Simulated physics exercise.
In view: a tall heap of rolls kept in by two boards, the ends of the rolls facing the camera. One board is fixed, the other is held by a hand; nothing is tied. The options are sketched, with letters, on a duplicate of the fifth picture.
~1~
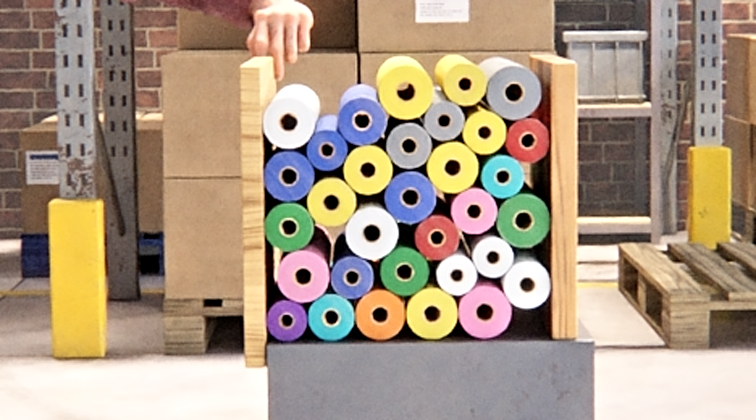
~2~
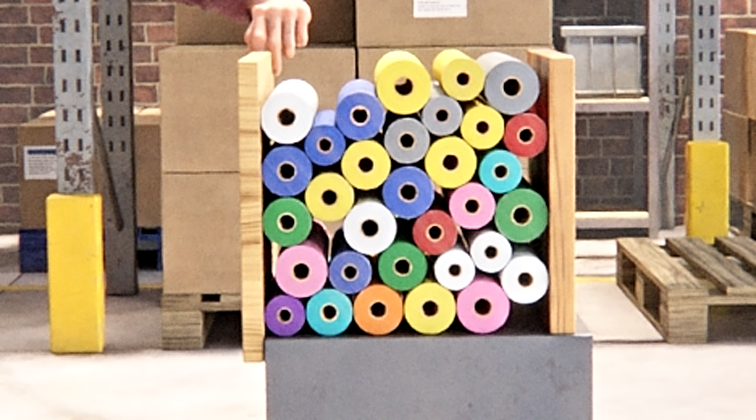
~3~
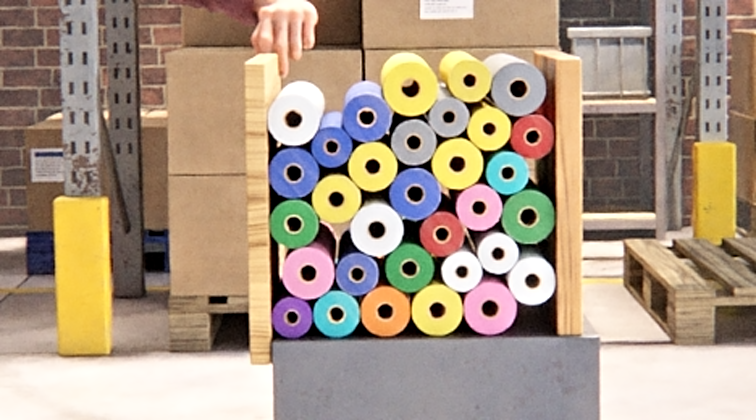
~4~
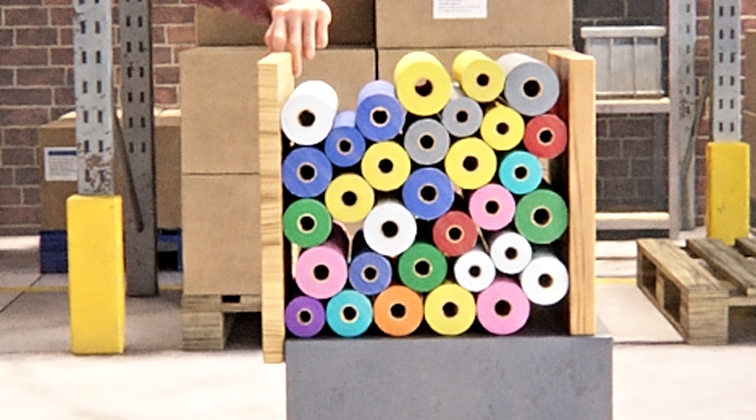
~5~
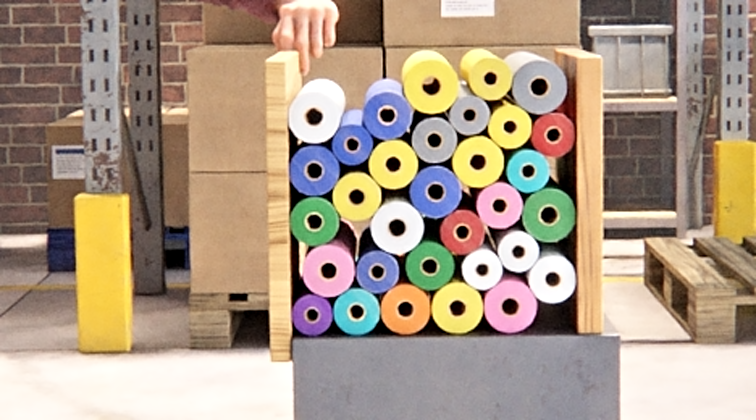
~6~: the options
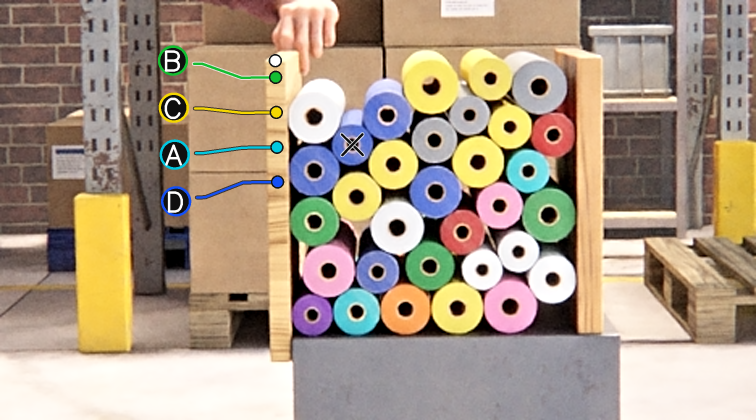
In a warehouse, a hand holds a board beside stacked colourful rolls that stay still.
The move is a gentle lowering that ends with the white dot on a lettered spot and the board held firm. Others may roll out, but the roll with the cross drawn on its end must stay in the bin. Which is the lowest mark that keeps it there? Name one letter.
Mark D is as low as it can go.
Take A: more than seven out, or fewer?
Fewer than seven.
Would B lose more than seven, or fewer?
At B, fewer than seven.
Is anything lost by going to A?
No, at A.
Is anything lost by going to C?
No, at C.
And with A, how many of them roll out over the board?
At A the number is none.
On the copy, A at (277, 147); B at (276, 77); C at (277, 112); D at (278, 182); the cross at (353, 145); the white dot at (276, 61).
On D. First, top of the board (287, 119).
Then, top of the board (289, 181).
Finally, top of the board (289, 181), none out over the board, the crossed one still inside.
By contrast, A keeps the crossed one inside; B keeps the crossed one inside; C keeps the crossed one inside.
